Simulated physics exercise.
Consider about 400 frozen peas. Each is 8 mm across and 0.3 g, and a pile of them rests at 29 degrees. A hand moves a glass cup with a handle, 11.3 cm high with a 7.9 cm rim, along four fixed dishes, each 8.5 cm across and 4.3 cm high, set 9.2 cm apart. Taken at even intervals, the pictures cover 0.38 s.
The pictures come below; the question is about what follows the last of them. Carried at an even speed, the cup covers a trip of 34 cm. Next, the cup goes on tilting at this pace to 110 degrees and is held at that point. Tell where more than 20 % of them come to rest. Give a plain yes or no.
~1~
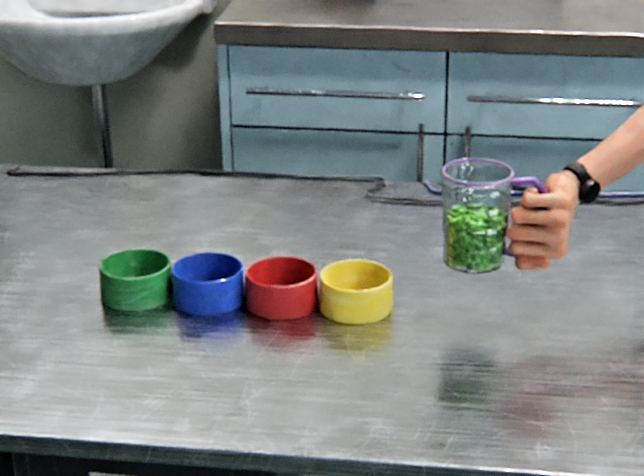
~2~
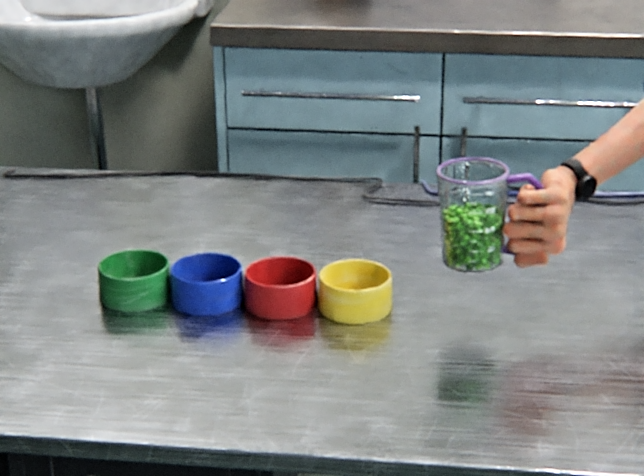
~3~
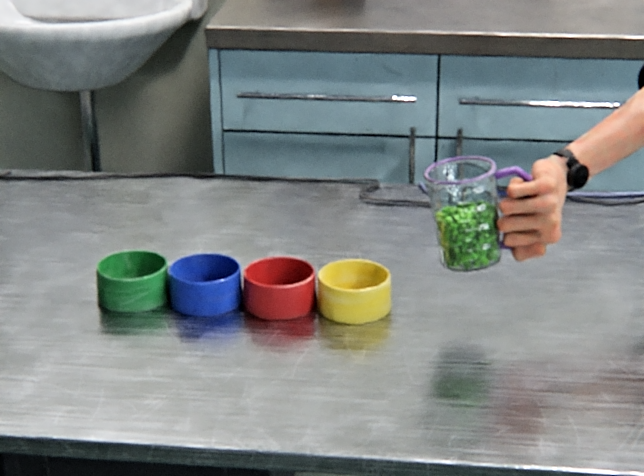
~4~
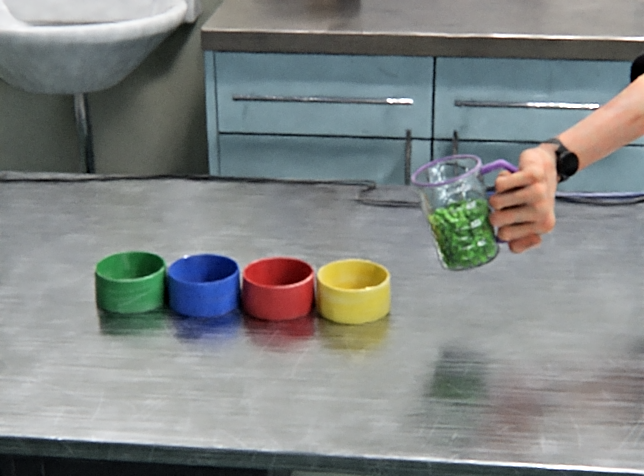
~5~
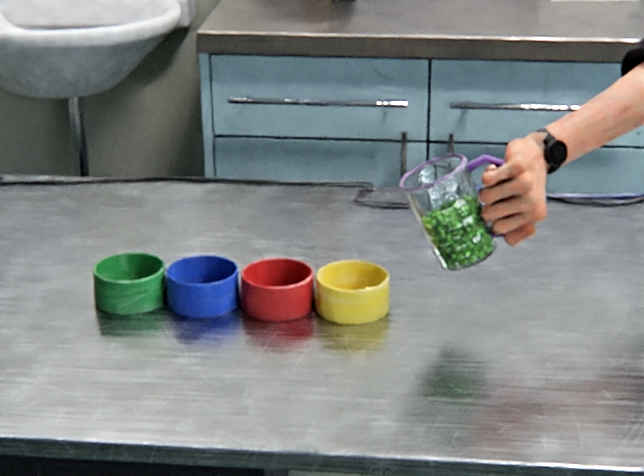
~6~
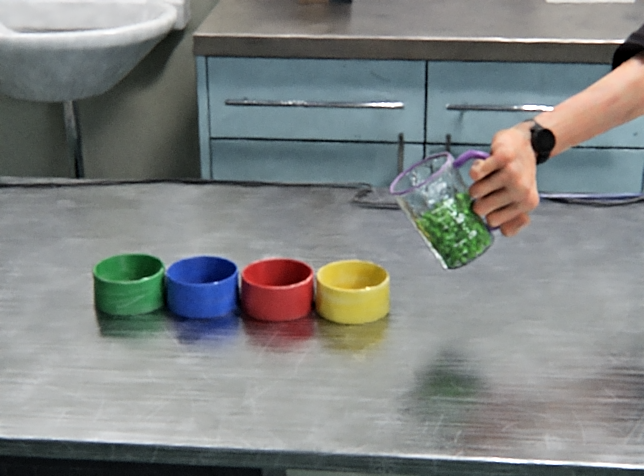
Red - yes, blue - no, green - no, yellow - no, counter - no.
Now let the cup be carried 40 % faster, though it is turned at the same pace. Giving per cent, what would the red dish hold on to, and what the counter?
In that case red 40; counter 10.
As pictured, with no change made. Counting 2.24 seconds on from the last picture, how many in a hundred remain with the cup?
Reading: Approx. 0 %.
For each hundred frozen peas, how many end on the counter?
The figure is about 10 percent.
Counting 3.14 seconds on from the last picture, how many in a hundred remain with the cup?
About 0 per cent.
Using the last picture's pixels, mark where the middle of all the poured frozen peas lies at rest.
(274, 287).
Then, 1.35 s after the last picture, tilt 110 degrees; cup holds 10 %, red 80 %, yellow 5 %.
Then, 2.24 s after the last picture, tilt 110 degrees; cup holds 0 %, red 85 %, yellow 5 %.
Then, 3.14 s after the last picture, tilt 110 degrees; cup holds 0 %, red 85 %, yellow 5 %.
In the end, red 85 %, blue 0 %, green 0 %, yellow 5 %, counter 10 %.
